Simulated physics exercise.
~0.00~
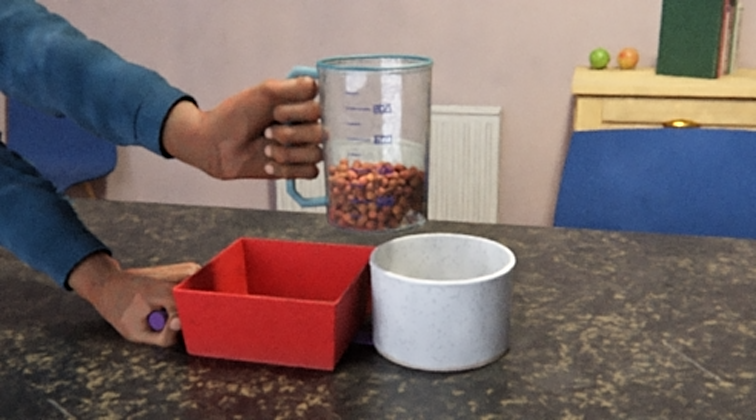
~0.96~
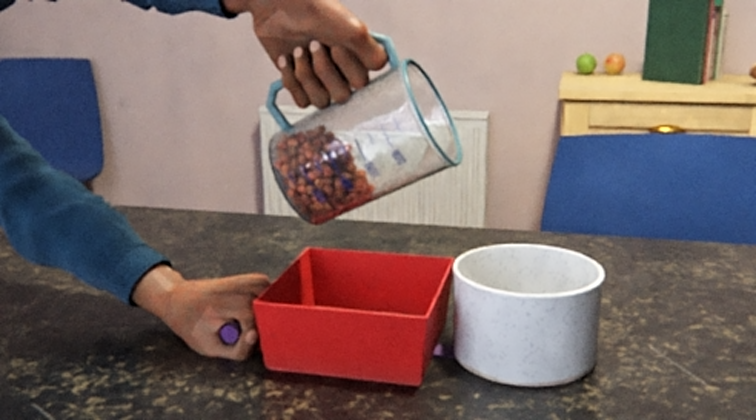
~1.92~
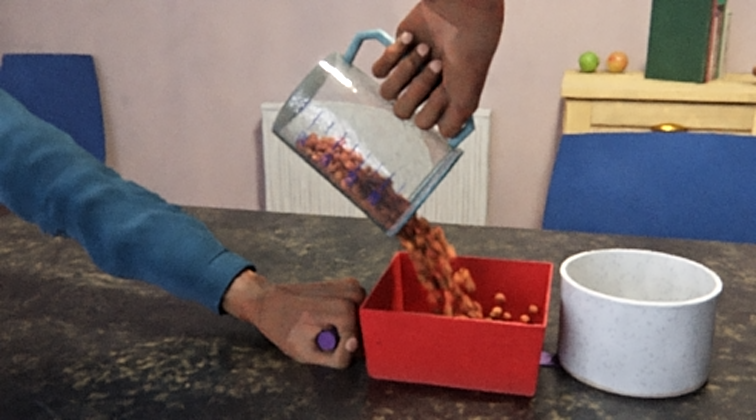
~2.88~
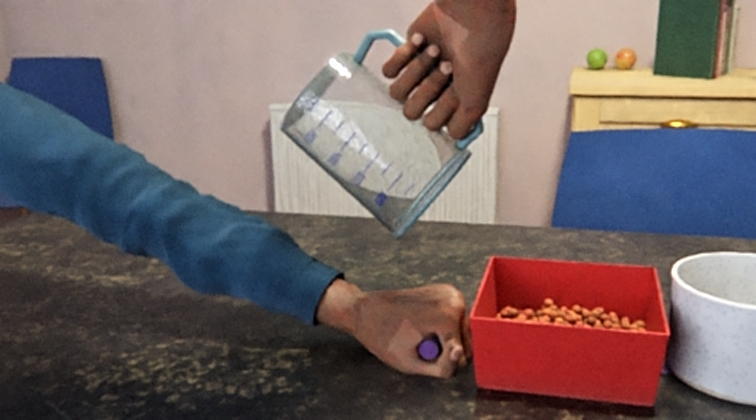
A hand tips a clear jug of small orange-brown pellets over a dark table while another hand slides a red tin and a white pot to the right; the pellets pour into the red tin until the jug is empty, leaving the white pot without any.
